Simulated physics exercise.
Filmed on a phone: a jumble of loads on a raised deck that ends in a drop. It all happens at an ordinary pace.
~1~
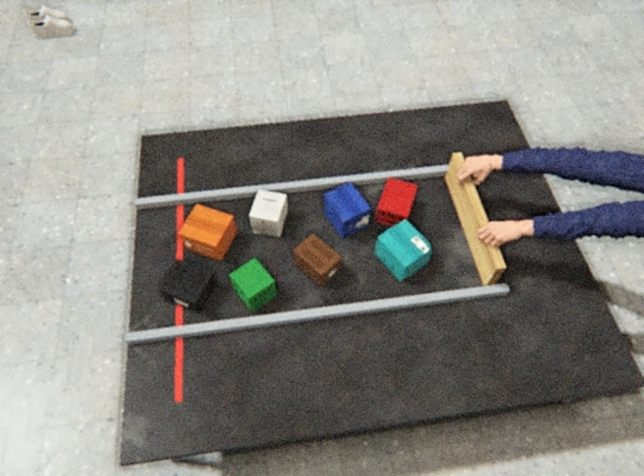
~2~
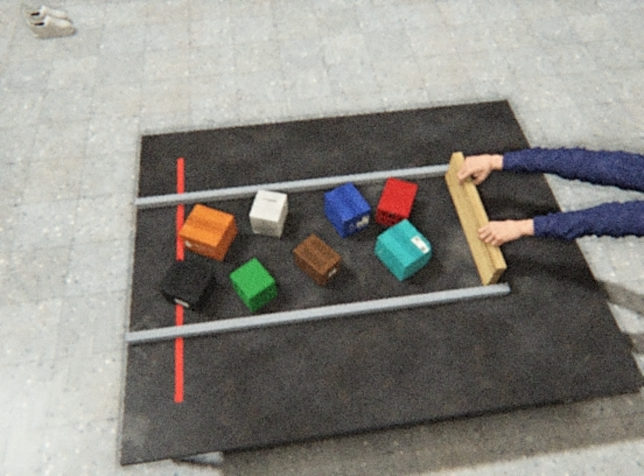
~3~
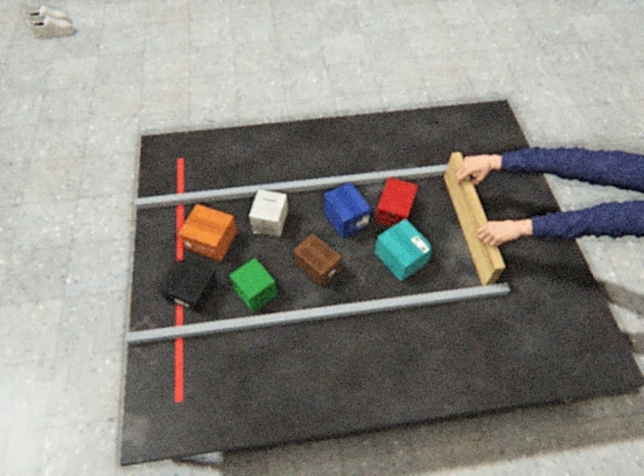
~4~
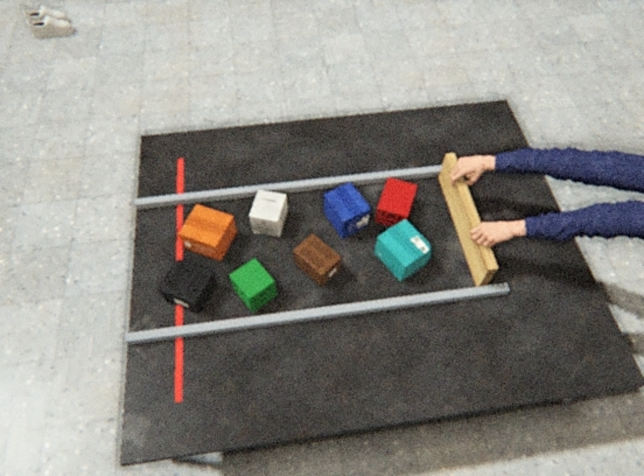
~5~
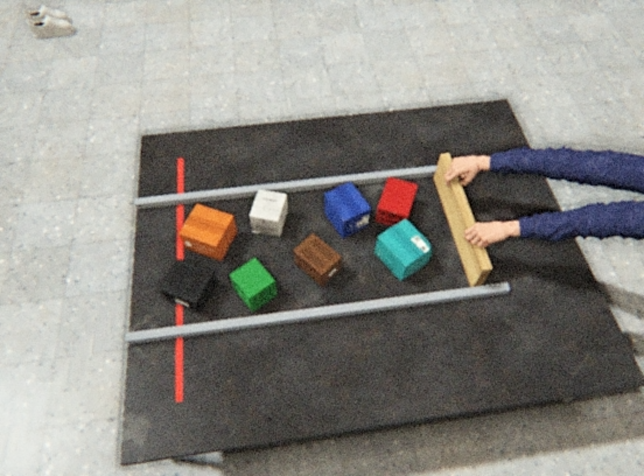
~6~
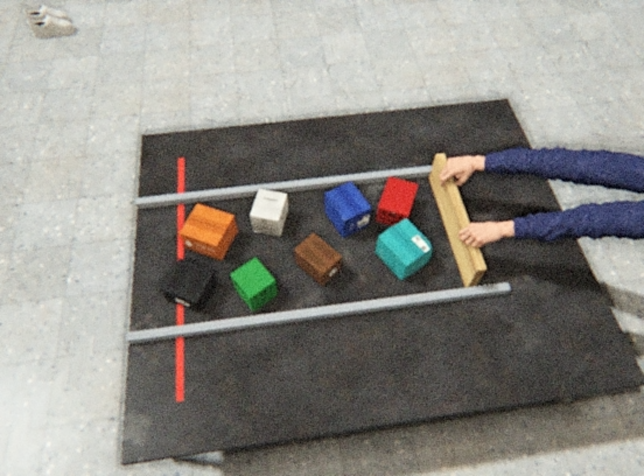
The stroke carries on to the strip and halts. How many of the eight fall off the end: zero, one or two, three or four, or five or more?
As it turns out, the number that fall off is five or more.
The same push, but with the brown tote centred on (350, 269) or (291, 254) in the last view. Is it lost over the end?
In that order, it survives; is lost.
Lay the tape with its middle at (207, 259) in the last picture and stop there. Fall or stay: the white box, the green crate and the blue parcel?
The white box is lost, the green crate is kept, the blue parcel remains up.
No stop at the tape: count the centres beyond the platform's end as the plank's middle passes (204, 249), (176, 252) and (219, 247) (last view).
Place by place, 3, 5 and 1.
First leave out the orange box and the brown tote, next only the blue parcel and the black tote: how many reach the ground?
First 3, then 3.
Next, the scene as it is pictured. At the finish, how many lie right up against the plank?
It touches 3.
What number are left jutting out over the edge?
0 of them.
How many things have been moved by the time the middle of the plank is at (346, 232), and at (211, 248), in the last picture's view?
First 5, then 8.
Early on, none off yet; black tote at rest near (190, 286); orange box at rest near (209, 232); green crate at rest near (255, 285).
A while later, none off yet; black tote travelled a little near (184, 288); orange box travelled about its own width near (157, 247); green crate travelled about its own width near (225, 299).
Finally, the number that fall off is five or more; lost, blue parcel, brown tote, white box, orange box and black tote.
